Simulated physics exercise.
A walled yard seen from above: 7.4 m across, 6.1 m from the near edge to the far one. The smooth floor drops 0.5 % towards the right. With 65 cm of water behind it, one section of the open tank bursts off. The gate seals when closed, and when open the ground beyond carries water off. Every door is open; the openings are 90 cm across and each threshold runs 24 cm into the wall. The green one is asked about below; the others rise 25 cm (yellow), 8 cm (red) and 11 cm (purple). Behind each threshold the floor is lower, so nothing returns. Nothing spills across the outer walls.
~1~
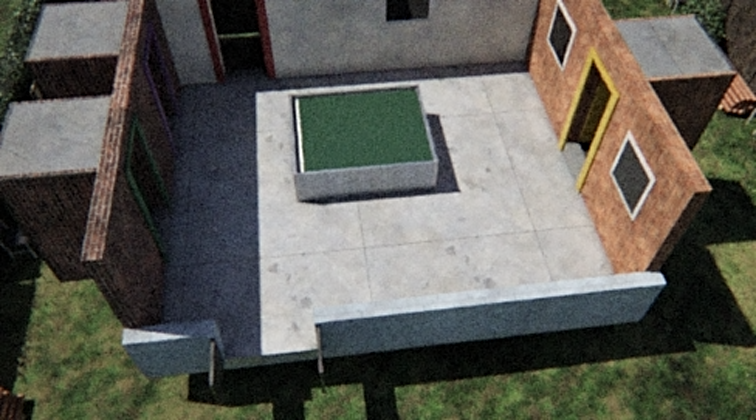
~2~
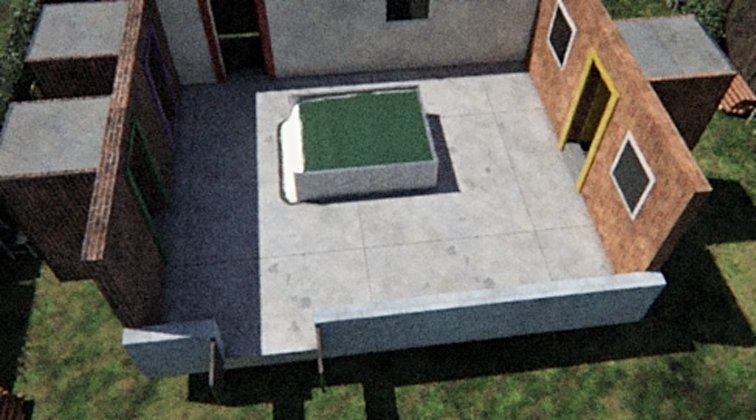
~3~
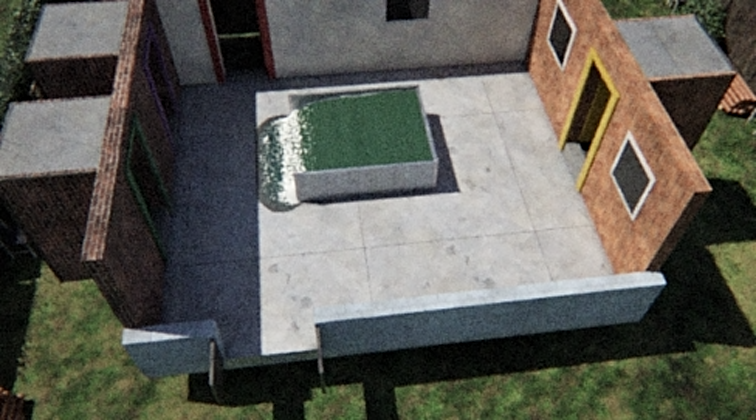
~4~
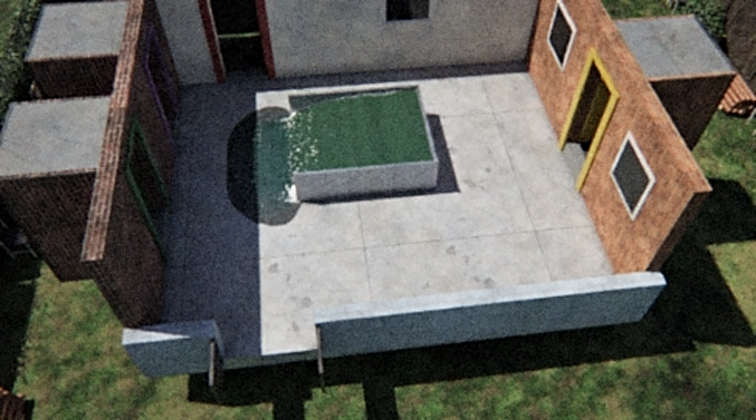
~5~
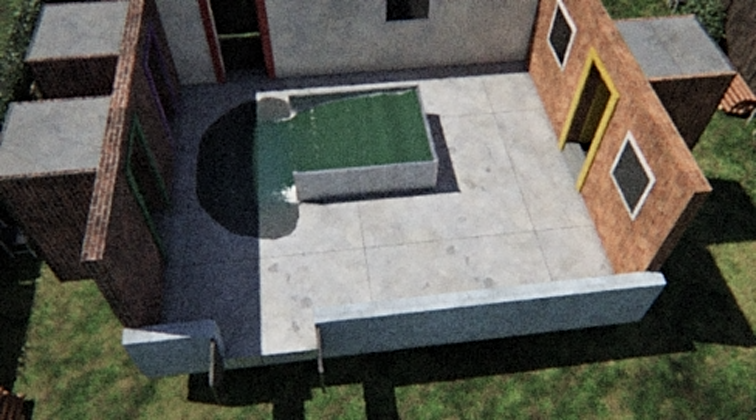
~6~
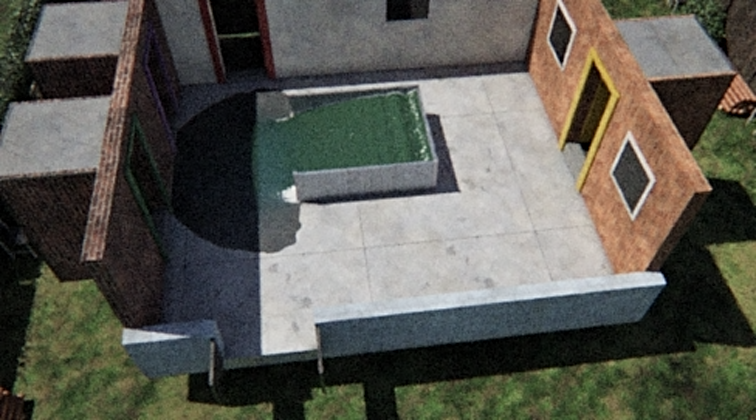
In a walled yard, water pours from the tank's left side and spreads across the floor.
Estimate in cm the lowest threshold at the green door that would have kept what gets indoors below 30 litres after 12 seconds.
About 19 cm.
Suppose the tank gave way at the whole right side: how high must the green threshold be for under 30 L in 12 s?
Then roughly 7.5 cm.
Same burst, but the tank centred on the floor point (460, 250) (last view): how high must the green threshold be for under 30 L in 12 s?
About 23 cm.
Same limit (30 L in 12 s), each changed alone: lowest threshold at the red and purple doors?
Roughly 10.0 cm at red and 27 cm at purple.
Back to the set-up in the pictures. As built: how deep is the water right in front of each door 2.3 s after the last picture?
Depths in cm: Yellow 0, red 14, green 21, purple 26.
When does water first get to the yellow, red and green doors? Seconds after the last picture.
Yellow 6.0 s, red 0.4 s, green 0.2 s.
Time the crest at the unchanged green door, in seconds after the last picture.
Near 1.4 s.
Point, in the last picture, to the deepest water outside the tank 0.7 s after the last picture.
At about (184, 173).
Then, 0.7 s after the last picture water covers 25 % of the floor, deepest (40 cm) near (184, 173); 23 cm at the green door, 0 litres in over its 22 cm threshold.
Then, 2.3 s after the last picture water covers 35 % of the floor, deepest (38 cm) near (181, 89); 21 cm at the green door, 11 litres in over its 22 cm threshold.
Then, 11.3 s after the last picture water covers 95 % of the floor, deepest (10 cm) near (518, 312); 4 cm at the green door, 13 litres in over its 22 cm threshold.
At the green door as built, the water peaked near 27 cm, 1.3 s after the last picture.
With a threshold of 16 cm, 53 litres would have come in within the 12 s; with 21.5 cm, 15 litres. So under 30 litres takes about 19 cm.
